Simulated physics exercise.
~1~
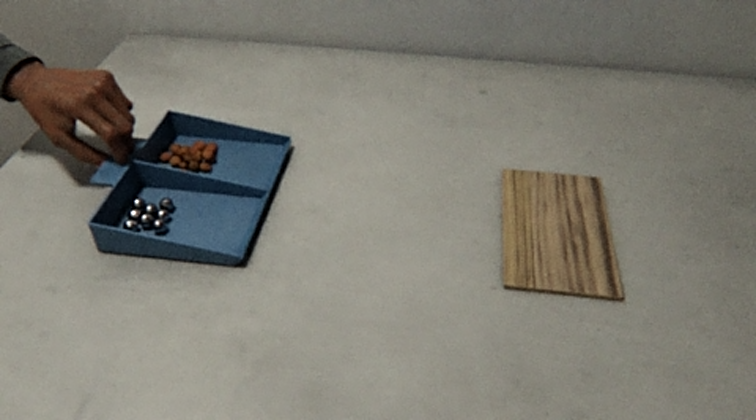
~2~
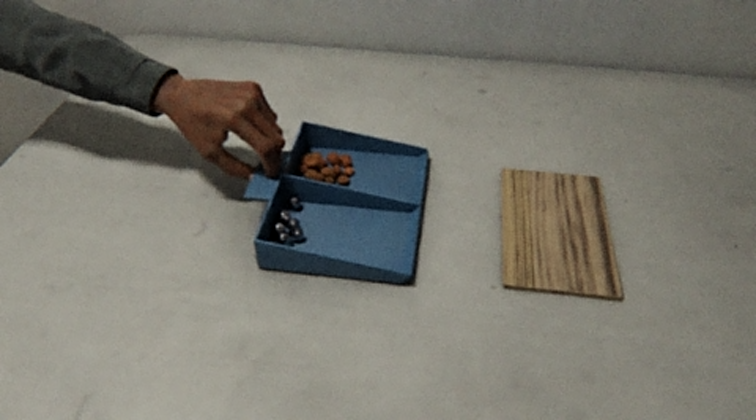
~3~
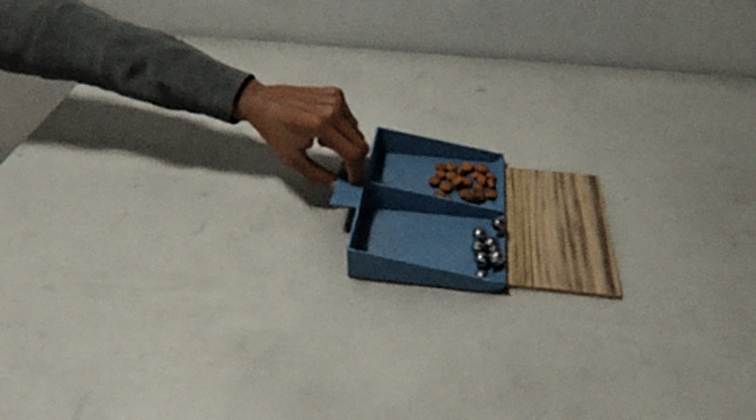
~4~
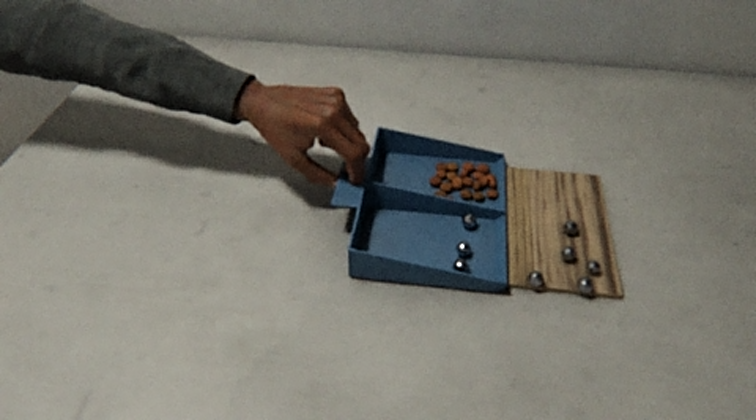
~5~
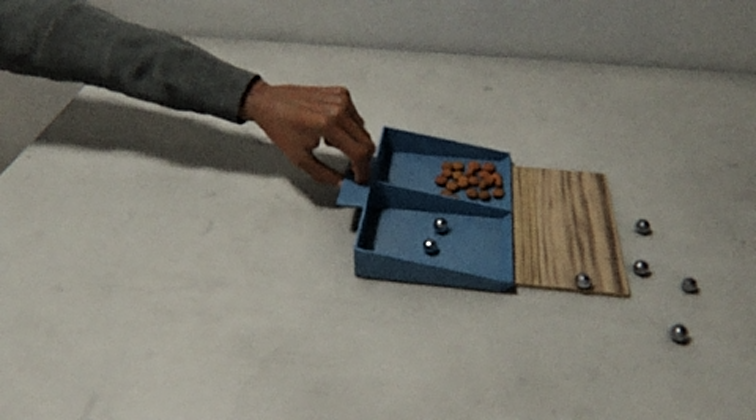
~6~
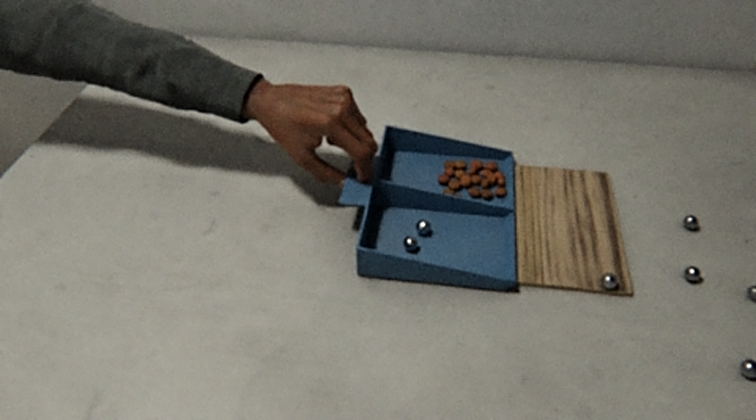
Hand pushing a divided blue tray right into a wooden board, most silver balls rolling out over it, brown pieces staying inside.
